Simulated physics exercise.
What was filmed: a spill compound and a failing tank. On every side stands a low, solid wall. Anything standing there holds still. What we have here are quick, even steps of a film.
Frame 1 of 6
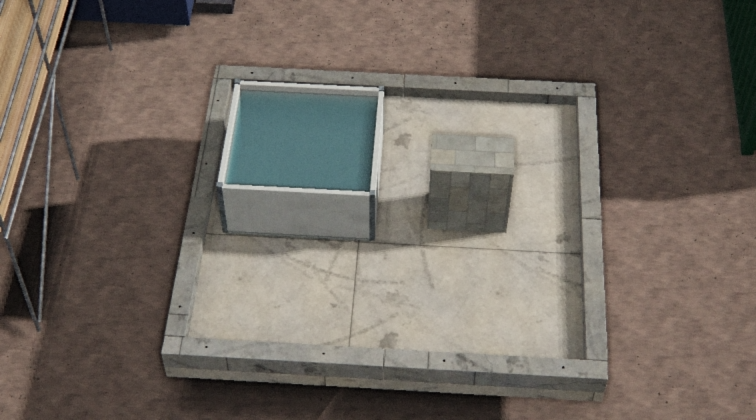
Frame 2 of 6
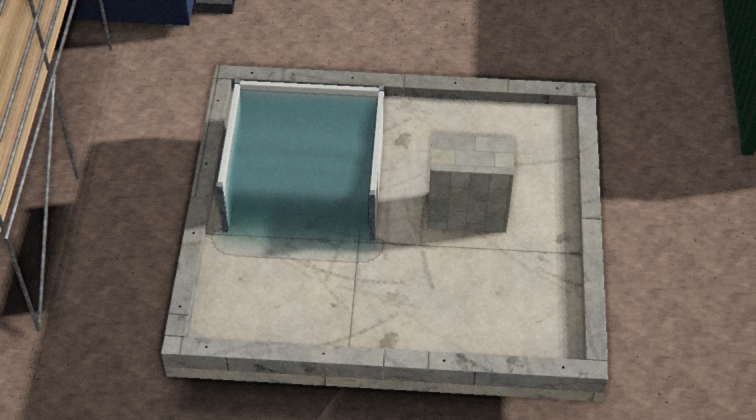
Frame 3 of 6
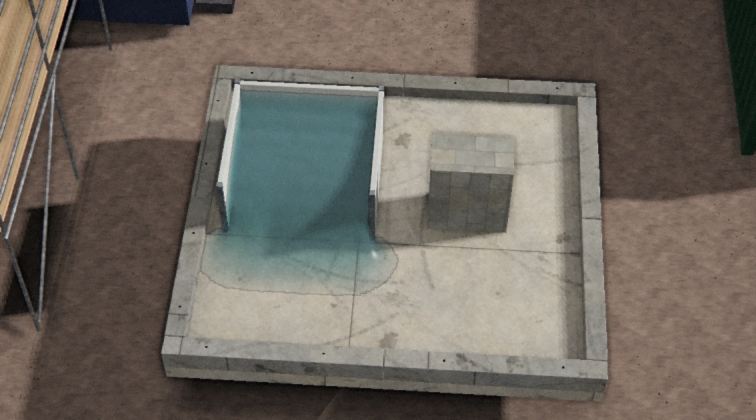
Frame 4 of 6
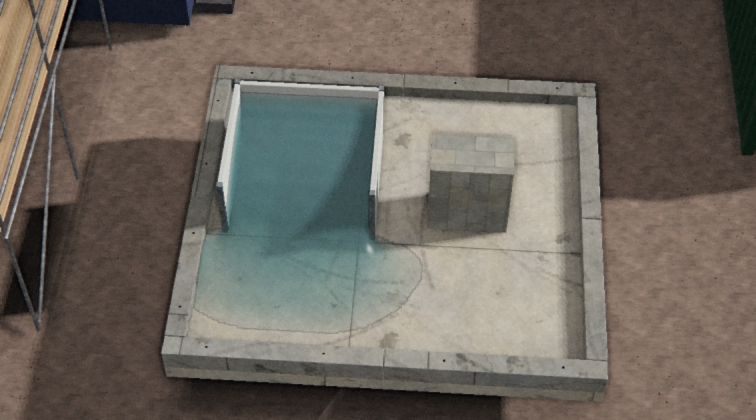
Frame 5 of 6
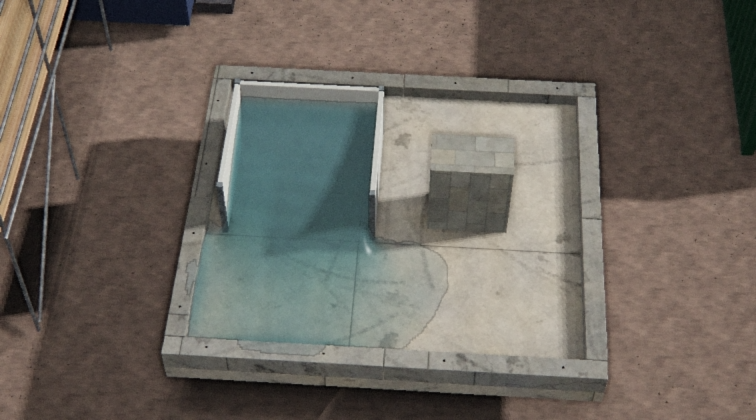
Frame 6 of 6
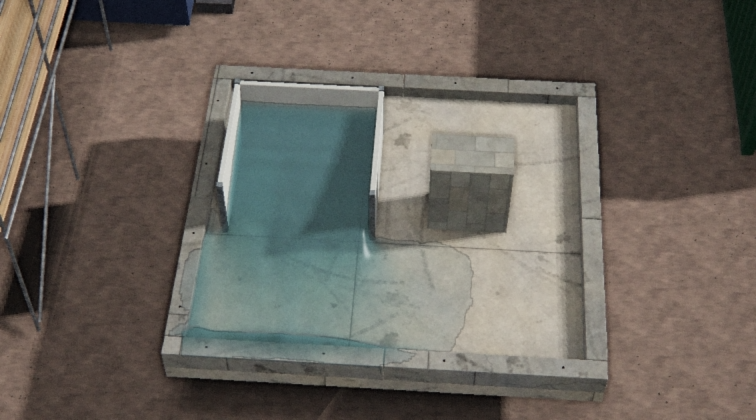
Blue-green water sits still in a white-walled tank until the near side is gone and it pours out across the pale floor of a low-walled enclosure. The sheet spreads toward the viewer, reaches the left and near walls, then extends rightward along the near wall as the tank's level drops.
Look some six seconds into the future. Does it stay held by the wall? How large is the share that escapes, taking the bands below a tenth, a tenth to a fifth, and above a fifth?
The share that escapes is above a fifth.
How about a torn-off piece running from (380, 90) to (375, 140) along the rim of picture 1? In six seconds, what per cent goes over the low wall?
Some 22 in a hundred.
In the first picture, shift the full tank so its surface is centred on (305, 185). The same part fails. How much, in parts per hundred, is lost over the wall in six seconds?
About 44 per cent.
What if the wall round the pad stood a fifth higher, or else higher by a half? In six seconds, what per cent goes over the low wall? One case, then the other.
In the first case about 30 in a hundred, in the second about 18 in a hundred.
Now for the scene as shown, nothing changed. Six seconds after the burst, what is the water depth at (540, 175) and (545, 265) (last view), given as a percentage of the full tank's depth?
Roughly 8 in a hundred, then 16 in a hundred.
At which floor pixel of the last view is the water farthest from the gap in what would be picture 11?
Close to (574, 366).
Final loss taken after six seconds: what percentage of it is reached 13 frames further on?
It works out at roughly 90 per cent.
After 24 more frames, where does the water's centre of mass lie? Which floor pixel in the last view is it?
My guess is about (380, 261).
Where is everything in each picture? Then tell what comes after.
The first picture shows still water in the water tank at (303, 141).
In the second picture, the front is at (218, 234), out from the gap at (298, 220).
In the third picture, the front is at (203, 262), out from the gap at (298, 221).
In the fourth picture, the front is at (395, 302), out from the gap at (298, 223).
In the fifth picture, water pours out at (299, 223) and has run to a hidden place.
In the sixth picture, water pours out at (299, 223) and has run to a hidden place.
A moment on, water covers 35 % of the floor; the low wall has let 5 % over.
Next, water covers 40 % of the floor; the low wall has let 14 % over.
Then, water covers 50 % of the floor; the low wall has let 33 % over.
Later, water covers 60 % of the floor; the low wall has let 37 % over.
In the end, water covers 75 % of the floor; the low wall has let 38 % over.
